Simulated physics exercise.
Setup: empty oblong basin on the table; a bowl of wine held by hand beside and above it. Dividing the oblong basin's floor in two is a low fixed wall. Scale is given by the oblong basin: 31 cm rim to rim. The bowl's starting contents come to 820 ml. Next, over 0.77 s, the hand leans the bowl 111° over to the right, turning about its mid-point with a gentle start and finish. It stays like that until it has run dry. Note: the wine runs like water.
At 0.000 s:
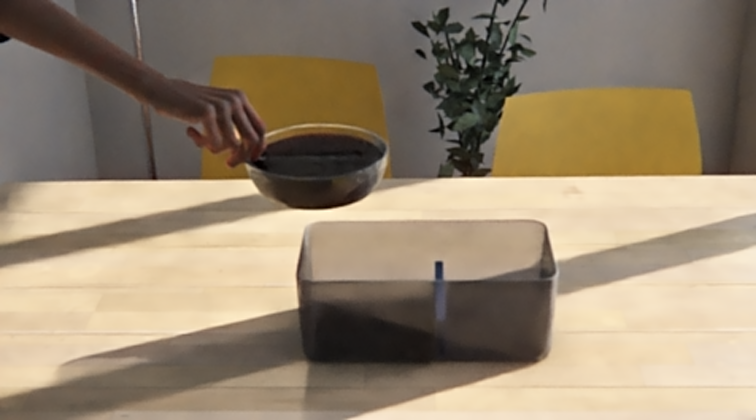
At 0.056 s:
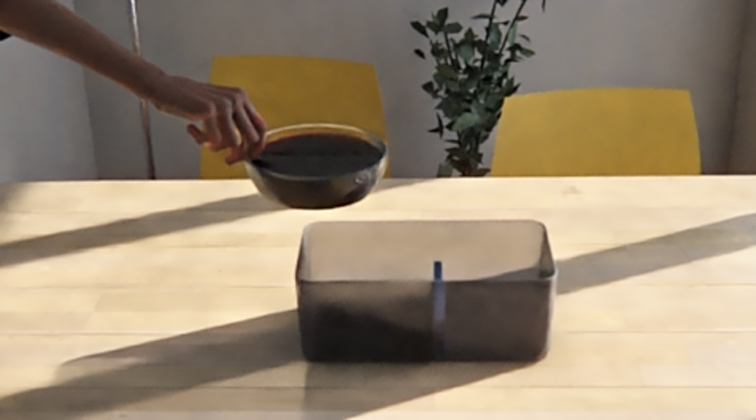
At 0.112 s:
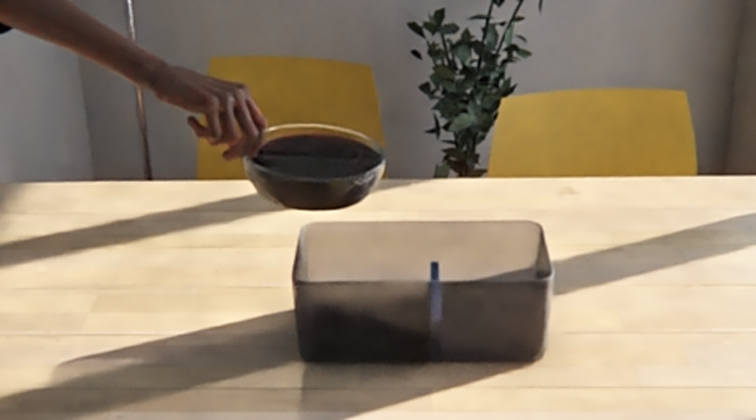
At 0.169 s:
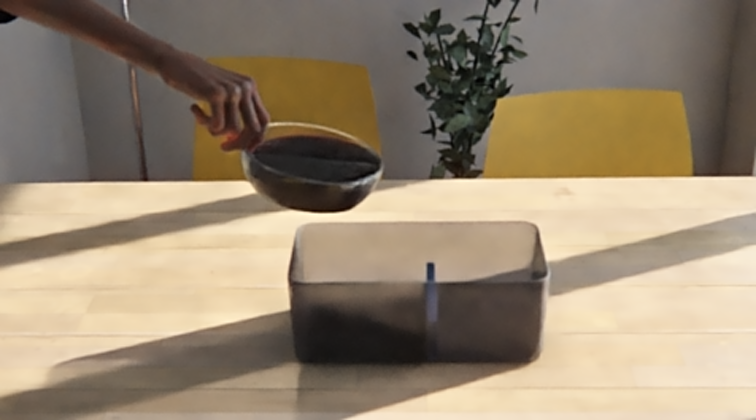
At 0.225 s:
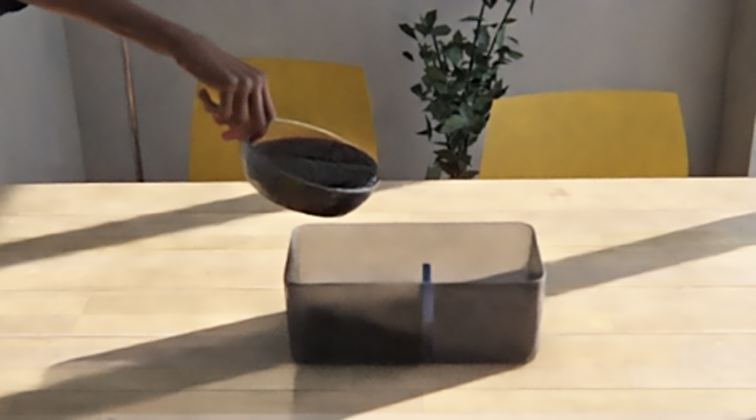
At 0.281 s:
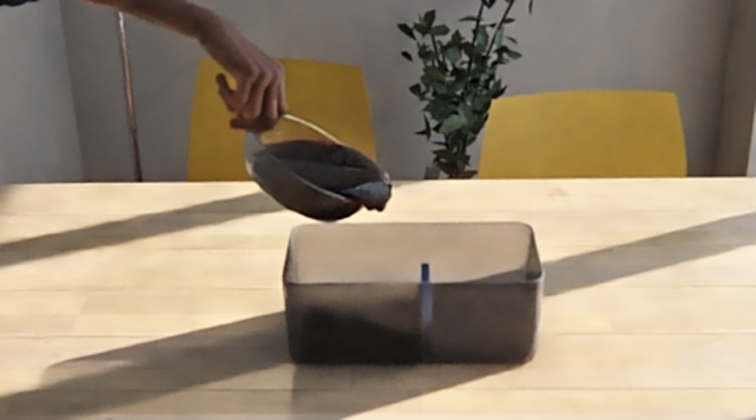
A hand reaching in from the left holds a clear bowl of dark liquid above a pale wooden table, seen from the front and slightly above. Below it sits a smoky see-through oblong basin with a blue upright strip, with two yellow chairs and a leafy plant behind. The hand leans the bowl rightward, slowly then faster, until liquid slips over its right edge, while the view shifts slightly.
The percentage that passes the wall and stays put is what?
It is about 25 per cent.
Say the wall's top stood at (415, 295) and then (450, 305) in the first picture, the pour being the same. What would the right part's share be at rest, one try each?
First 65, then 30 per cent.
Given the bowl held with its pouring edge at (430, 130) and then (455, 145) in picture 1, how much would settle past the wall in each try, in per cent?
70 and 80 %.
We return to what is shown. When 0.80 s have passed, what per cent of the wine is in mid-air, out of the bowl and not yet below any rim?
Roughly 10 %.
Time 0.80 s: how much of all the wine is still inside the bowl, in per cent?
0 per cent or so.
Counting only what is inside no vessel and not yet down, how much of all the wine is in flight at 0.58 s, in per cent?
Estimate: Some 10 % of the total.
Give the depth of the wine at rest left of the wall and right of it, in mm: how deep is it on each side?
Once settled, the left stands around 22 mm and the right around 10 mm.
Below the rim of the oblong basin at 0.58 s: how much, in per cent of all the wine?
At that time the basin holds about 86 per cent of the liquid.
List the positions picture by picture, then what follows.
In the first picture, tilt 0°; pouring edge (387, 151); surface from (250, 156) to (385, 155); the oblong basin's rim runs from (301, 251) to (551, 250); the wall's top is at (440, 290).
In the second picture, tilt 1°; pouring edge (386, 153); surface from (249, 155) to (384, 156).
In the third picture, tilt 6°; pouring edge (385, 158); surface from (247, 154) to (383, 159).
In the fourth picture, tilt 13°; pouring edge (382, 167); surface from (246, 153) to (381, 163).
In the fifth picture, tilt 22°; pouring edge (378, 179); surface from (245, 153) to (377, 171); 4 per cent is over the edge.
In the sixth picture, tilt 33°; pouring edge (374, 191); surface from (249, 155) to (360, 174); 13 per cent is over the edge.
By 0.58 s the tilt is 95° and 5 per cent is still to pour, 60 is left of the wall and 25 right of it.
By 0.80 s the tilt is 111° and 0 per cent is still to pour, 66 is left of the wall and 23 right of it.
By 1.02 s the tilt is 111° and 0 per cent is still to pour, 69 is left of the wall and 25 right of it.
By 1.27 s the tilt is 111° and 0 per cent is still to pour, 69 is left of the wall and 25 right of it.
At rest 69 per cent lies left of the wall, 25 right of it and 6 outside.
